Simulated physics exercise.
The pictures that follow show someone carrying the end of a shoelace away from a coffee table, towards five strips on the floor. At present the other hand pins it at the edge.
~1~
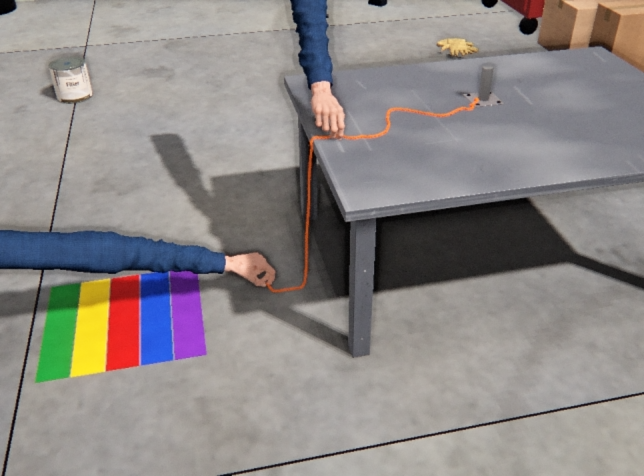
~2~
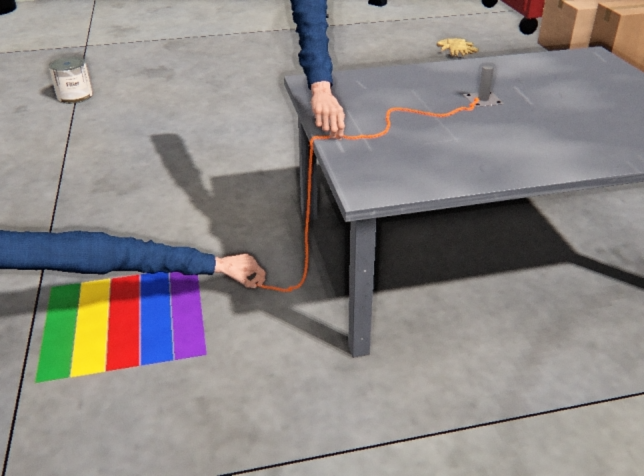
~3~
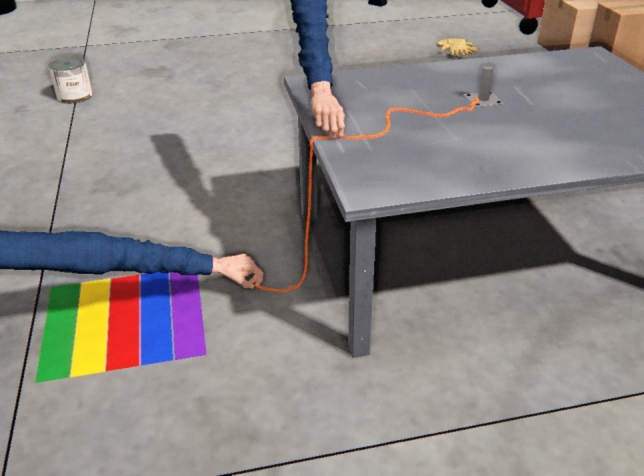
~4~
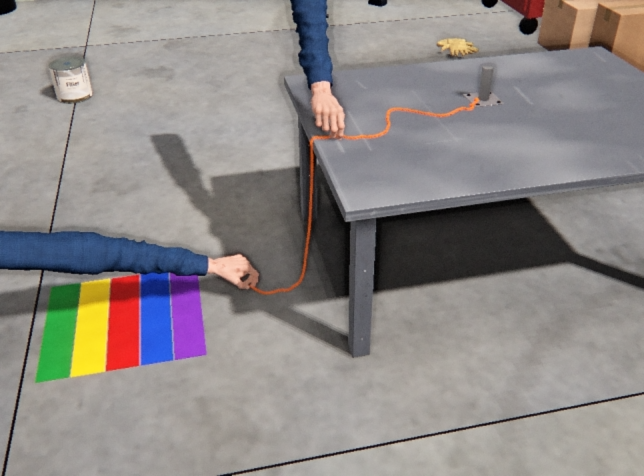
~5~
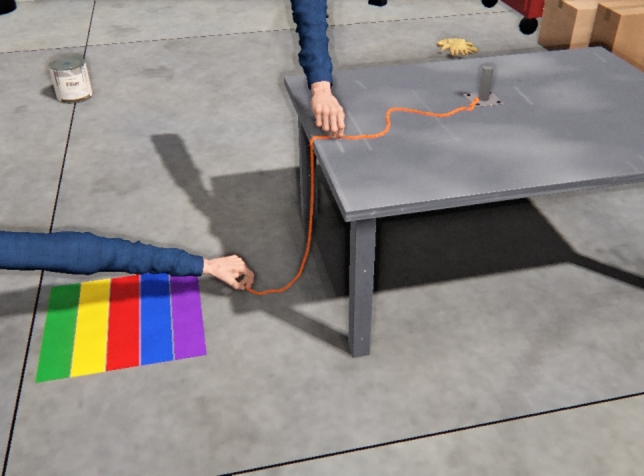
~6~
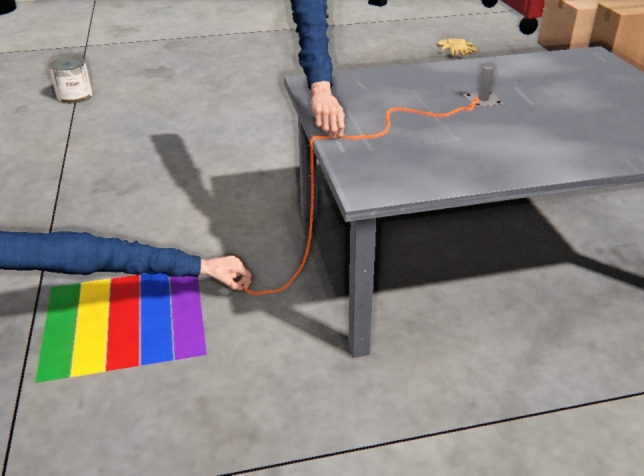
The clip opens on a grey table with an orange cord running across its top and over the edge, one hand pressing it there while another holds its end near five coloured strips on the floor. The lower hand moves slightly left, drawing the hanging cord into a softer curve, while the upper hand stays still.
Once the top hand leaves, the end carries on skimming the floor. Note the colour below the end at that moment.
Colour below: Yellow.
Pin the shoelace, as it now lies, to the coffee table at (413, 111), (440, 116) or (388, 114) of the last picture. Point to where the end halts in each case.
First try near (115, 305), second near (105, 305), third near (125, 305).
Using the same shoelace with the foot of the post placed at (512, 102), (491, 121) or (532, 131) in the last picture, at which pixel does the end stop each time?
Near (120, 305), (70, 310) and (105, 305).
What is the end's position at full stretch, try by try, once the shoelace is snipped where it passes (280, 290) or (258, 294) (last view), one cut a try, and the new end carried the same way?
Taking them in turn, near (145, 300) and near (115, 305).
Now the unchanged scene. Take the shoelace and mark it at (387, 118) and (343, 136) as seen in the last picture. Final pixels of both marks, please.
The first finishes about (355, 122) and the second about (287, 151).
Early on, end near (158, 299); over blue.
Midway, end near (114, 306); over red.
At the end of the slack, end near (88, 310); over yellow. The end stops over the yellow strip.
